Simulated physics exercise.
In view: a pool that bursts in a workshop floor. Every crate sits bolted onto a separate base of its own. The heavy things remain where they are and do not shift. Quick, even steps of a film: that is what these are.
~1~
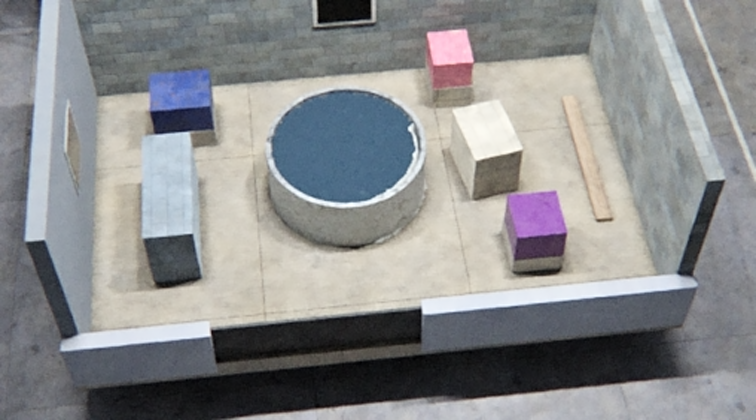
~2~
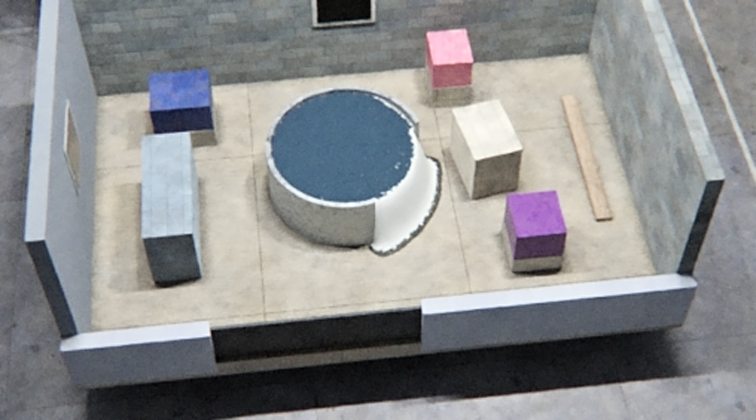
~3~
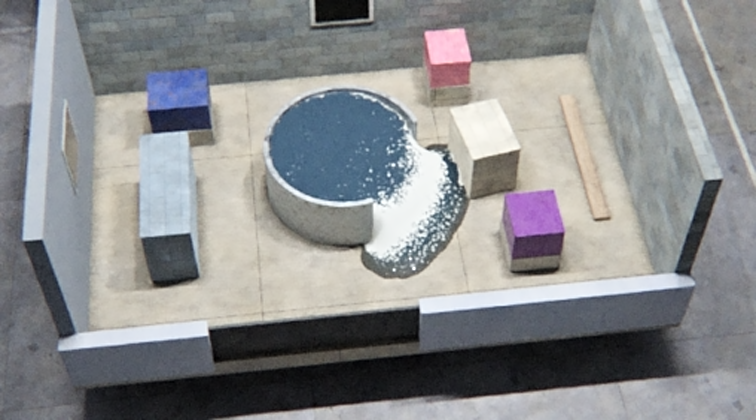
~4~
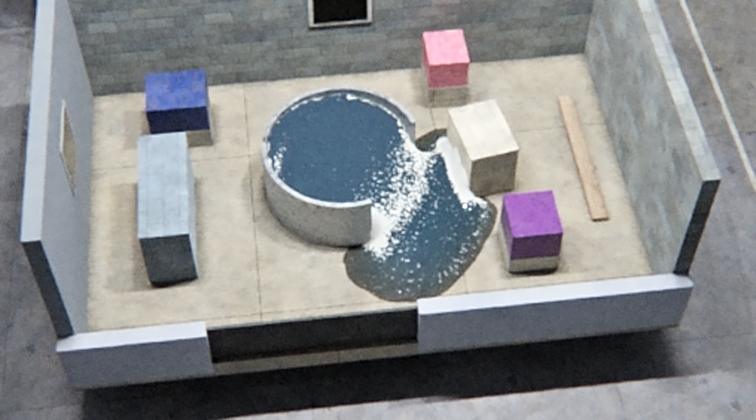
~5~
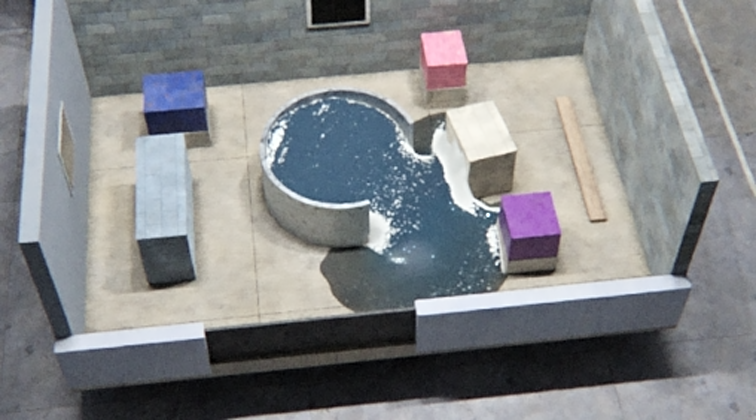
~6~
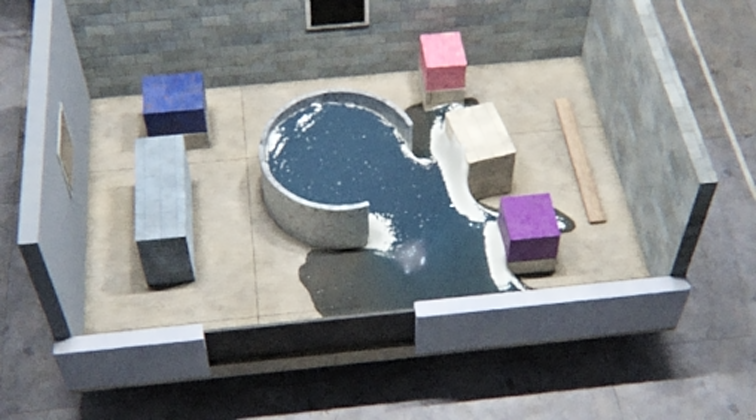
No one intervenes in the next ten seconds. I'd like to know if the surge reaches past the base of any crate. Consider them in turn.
The blue crate doesn't get caught by the water; the pink crate doesn't get caught by the water; the purple crate gets caught by the water.
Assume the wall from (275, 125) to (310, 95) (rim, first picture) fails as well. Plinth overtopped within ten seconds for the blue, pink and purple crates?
My guess is blue goes wet, pink remains untouched, and purple remains untouched.
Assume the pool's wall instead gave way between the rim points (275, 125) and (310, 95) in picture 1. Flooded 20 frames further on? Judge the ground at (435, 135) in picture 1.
Looking at that point, I'd call it drenched.
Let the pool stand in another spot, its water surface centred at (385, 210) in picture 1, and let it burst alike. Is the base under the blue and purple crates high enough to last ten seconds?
Blue crate is left alone, and purple crate is reached.
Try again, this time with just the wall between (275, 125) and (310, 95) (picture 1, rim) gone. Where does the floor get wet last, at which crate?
Answer: The one in purple.
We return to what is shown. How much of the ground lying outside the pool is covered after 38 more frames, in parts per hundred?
About 100 percent.
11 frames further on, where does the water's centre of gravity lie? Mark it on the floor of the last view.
The spot I would choose is (429, 221).
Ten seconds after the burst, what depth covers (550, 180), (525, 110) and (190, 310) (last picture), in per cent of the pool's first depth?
Going in order, that's 12, 10 and 10 %.
A moment on, water covers 35 % of the floor; the blue crate not reached, the pink crate water round its plinth, the purple crate water round its plinth.
Next, water covers 55 % of the floor; the blue crate not reached, the pink crate water round its plinth, the purple crate water round its plinth.
Then, water covers 85 % of the floor; the blue crate water round its plinth, the pink crate water round its plinth, the purple crate water round its plinth.
Later, water covers 100 % of the floor; the blue crate water round its plinth, the pink crate water round its plinth, the purple crate water round its plinth.
In the end, water covers 100 % of the floor; the blue crate stayed above the water, the pink crate stayed above the water, the purple crate was topped.
